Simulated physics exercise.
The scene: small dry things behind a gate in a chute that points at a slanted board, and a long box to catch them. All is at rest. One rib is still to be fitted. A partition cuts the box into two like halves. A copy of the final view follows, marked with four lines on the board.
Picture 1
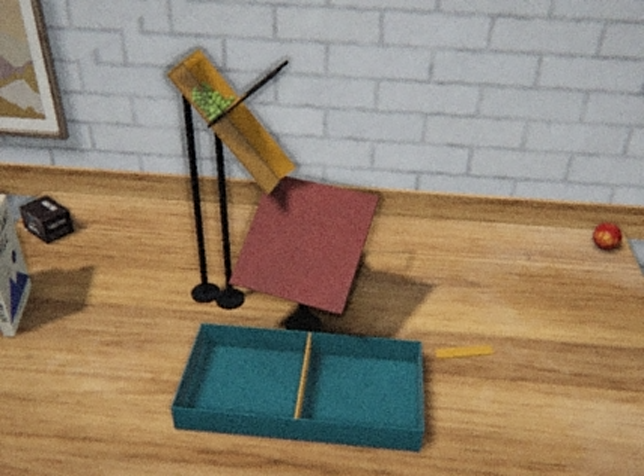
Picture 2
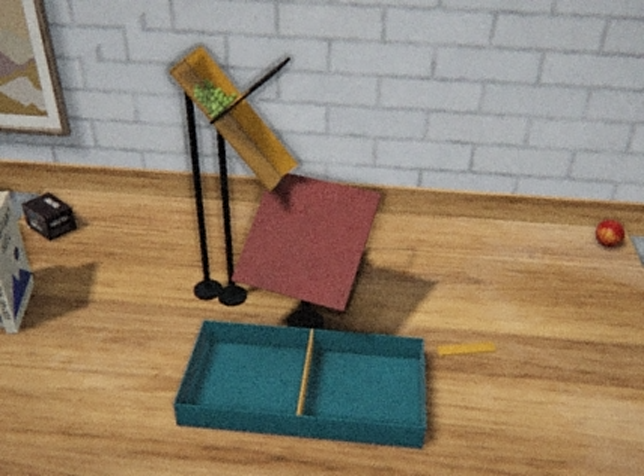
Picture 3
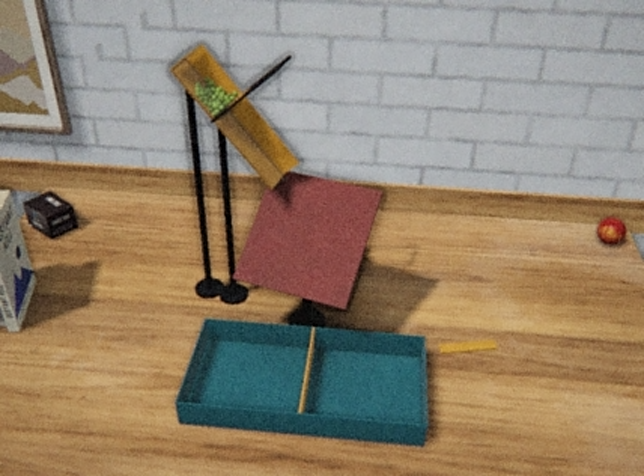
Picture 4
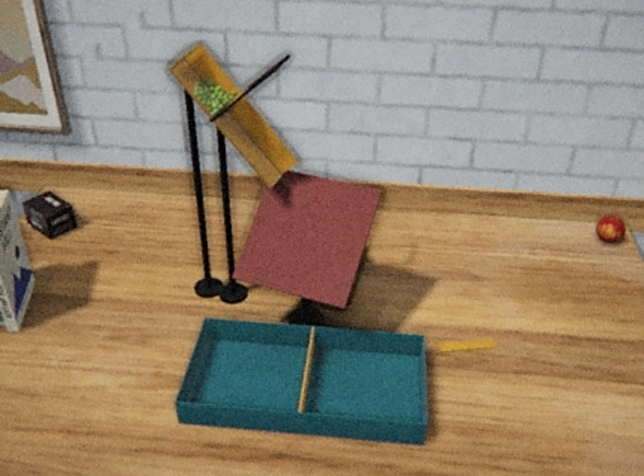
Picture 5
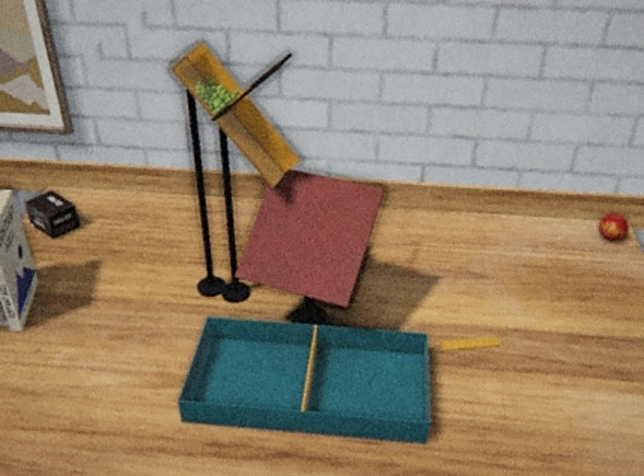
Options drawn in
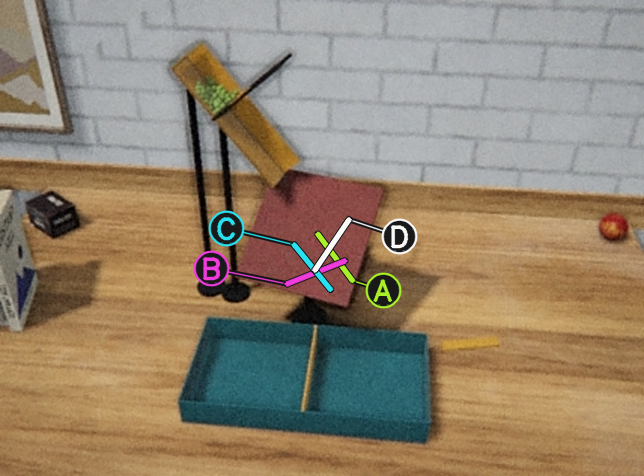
A tilted wooden chute on two thin black stands holds small green peas behind a dark gate, above a slanted dark-red board on a wooden tabletop, seen from slightly above against a white brick wall. In front sits a teal box split by a light wooden divider, with a yellow strip and red ball to the right and a small dark box at left. Nothing on the table moves; only the camera shifts very slightly.
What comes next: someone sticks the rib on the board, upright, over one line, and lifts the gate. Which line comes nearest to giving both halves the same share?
A beats the others.
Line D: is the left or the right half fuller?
Left.
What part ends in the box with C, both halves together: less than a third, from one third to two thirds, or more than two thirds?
Line C gives more than two thirds.
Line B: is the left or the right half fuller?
The left half.
On the marked copy, line A from (317, 234) to (352, 280); line B from (345, 260) to (287, 283); line C from (294, 244) to (330, 289); line D from (349, 219) to (314, 270).
With A, of what is caught, close to a third in the left half, close to two thirds in the right.
With B, of what is caught, the bulk in the left half, a small share in the right.
With C, of what is caught, a small share in the left half, all but a few in the right.
With D, of what is caught, all but a few in the left half, only a few in the right.
